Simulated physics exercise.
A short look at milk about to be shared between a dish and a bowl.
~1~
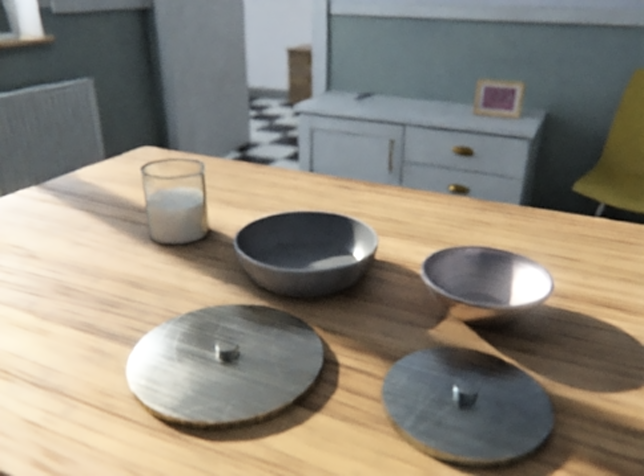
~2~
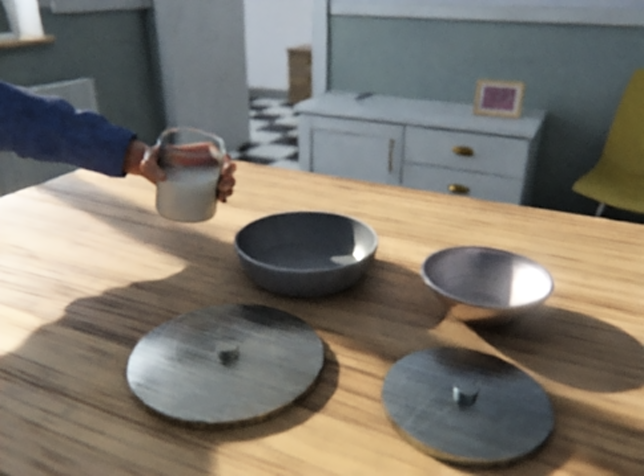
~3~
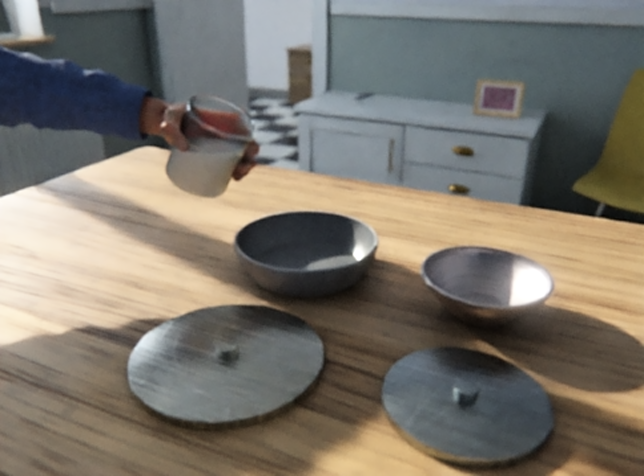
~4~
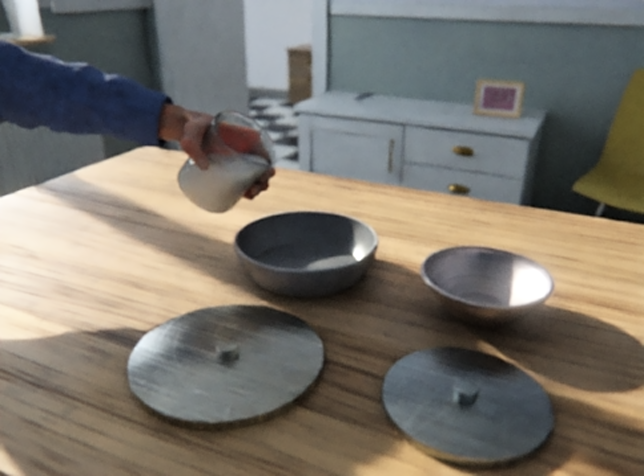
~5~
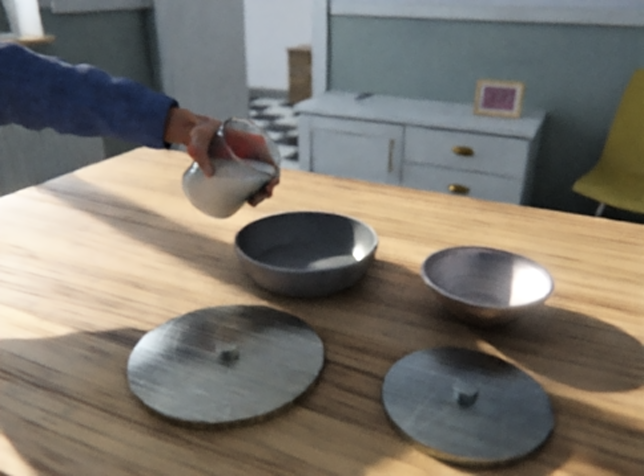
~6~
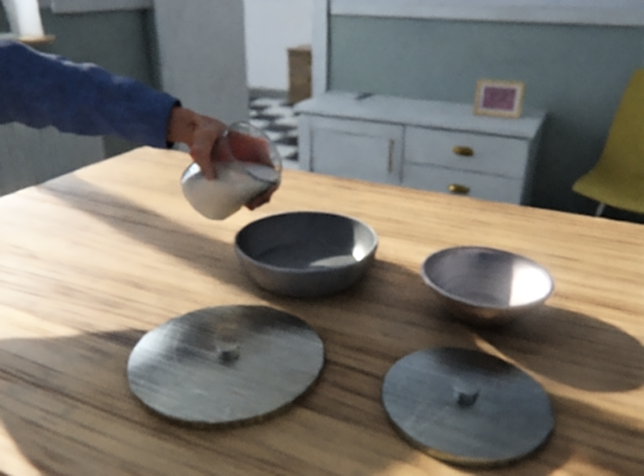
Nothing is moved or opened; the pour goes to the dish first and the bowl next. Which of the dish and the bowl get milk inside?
The dish takes it in and the bowl takes it in.
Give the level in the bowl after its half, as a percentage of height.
Near 50 in a hundred.
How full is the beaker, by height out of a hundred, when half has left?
Near 25 in a hundred.
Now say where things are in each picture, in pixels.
Nothing is moving yet; beaker (176, 200) about half full; dish (306, 256) open; bowl (483, 294) open, in the first picture.
The beaker is picked up; beaker about half full, surface at (189, 173); dish (306, 256) open, in the second picture.
Tilting; beaker (209, 146) tipped 30° with all of its load; bowl (483, 294) open, in the third picture.
No stream yet; beaker (227, 163) tipped 40° with all of its load; dish (306, 256) open, in the fourth picture.
Still nothing leaves it; beaker (232, 169) tipped 45° with all of its load; bowl (483, 294) open, in the fifth picture.
On the point of pouring; beaker (232, 172) tipped 50° with all of its load; dish (306, 256) open; bowl (483, 294) open, in the sixth picture.
Next, the milk goes into the dish.
After that, the milk goes into the bowl.
Finally, the dish has its share inside; the bowl has its share inside.
